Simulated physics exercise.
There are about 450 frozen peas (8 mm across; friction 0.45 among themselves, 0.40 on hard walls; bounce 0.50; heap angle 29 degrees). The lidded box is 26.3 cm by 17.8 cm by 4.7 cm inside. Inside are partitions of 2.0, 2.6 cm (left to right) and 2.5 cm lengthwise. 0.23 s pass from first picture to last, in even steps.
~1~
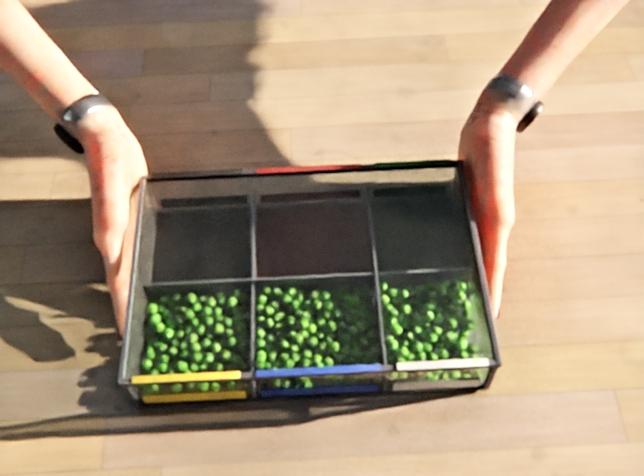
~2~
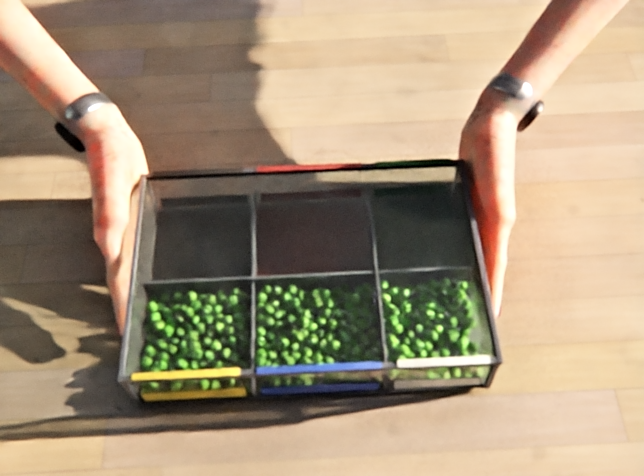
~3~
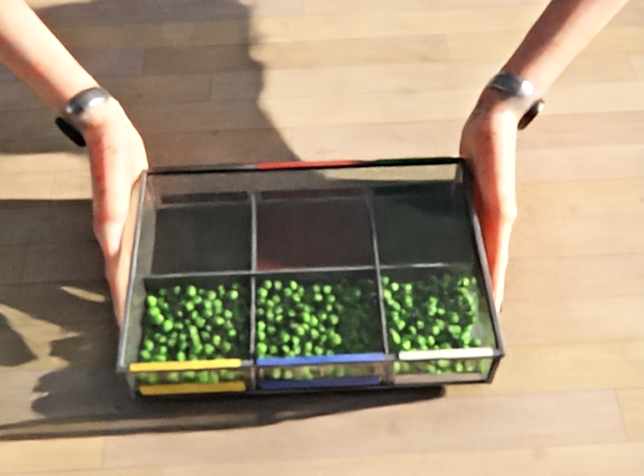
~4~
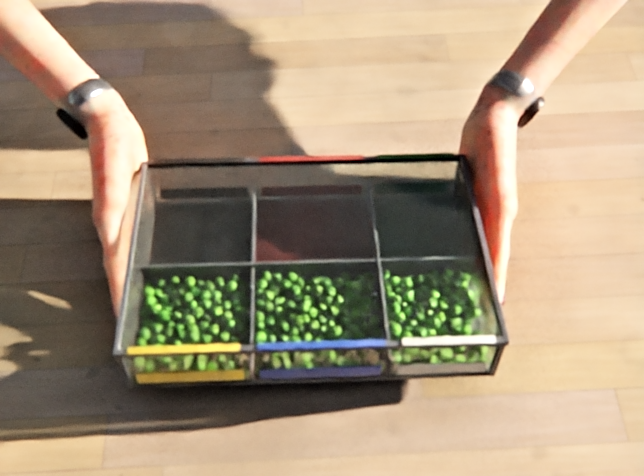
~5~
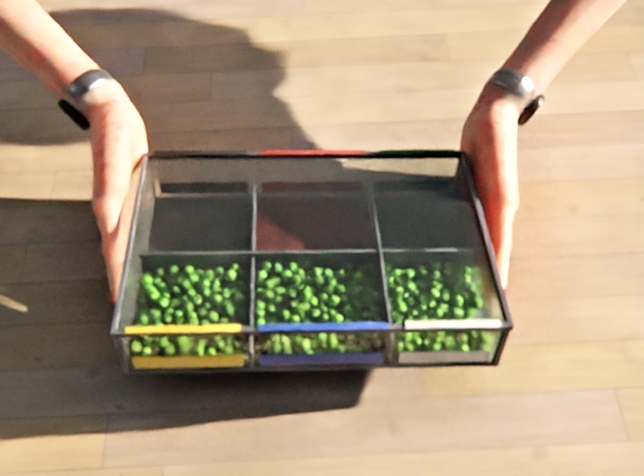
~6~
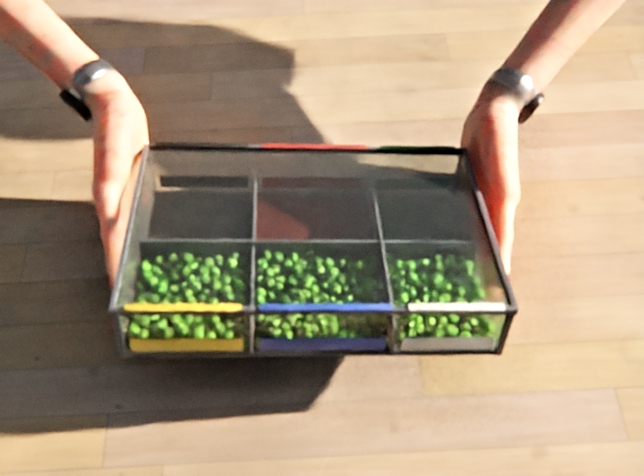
Two hands gradually tilt a clear divided box with green peas in its front compartments.
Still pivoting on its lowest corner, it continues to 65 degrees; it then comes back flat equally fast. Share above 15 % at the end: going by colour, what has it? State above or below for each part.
Red: Below. Blue: Above. Green: Below. Yellow: Above. White: Above. Black: Below.
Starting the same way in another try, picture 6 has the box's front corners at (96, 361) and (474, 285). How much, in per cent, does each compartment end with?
By the end red holds 0%, blue holds 30%, green holds 0%, yellow holds 45%, white holds 15% and black holds 10%.
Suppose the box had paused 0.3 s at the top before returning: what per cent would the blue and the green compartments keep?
In per cent: Blue 35, green 5.
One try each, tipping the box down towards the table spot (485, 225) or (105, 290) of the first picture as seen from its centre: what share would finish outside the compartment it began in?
20 and 15 %.
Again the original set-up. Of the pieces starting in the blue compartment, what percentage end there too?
Around 80 per cent of it.
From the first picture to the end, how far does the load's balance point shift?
3.5 cm or thereabouts.
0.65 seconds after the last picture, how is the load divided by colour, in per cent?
Red 5, blue 40, green 0, yellow 30, white 20, black 0.
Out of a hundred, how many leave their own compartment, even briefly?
Close to 20 percent.
Then, 0.65 s after the last picture, tilt 64 degrees; red 5 %, blue 40 %, yellow 30 %, white 20 %.
Then, 1.07 s after the last picture, tilt 27 degrees; red 10 %, blue 35 %, green 5 %, yellow 25 %, white 20 %, black 5 %.
Then, 1.58 s after the last picture, tilt 0 degrees; red 10 %, blue 35 %, green 5 %, yellow 25 %, white 20 %, black 5 %.
In the end, red 10 %, blue 35 %, green 5 %, yellow 25 %, white 20 %, black 5 %.
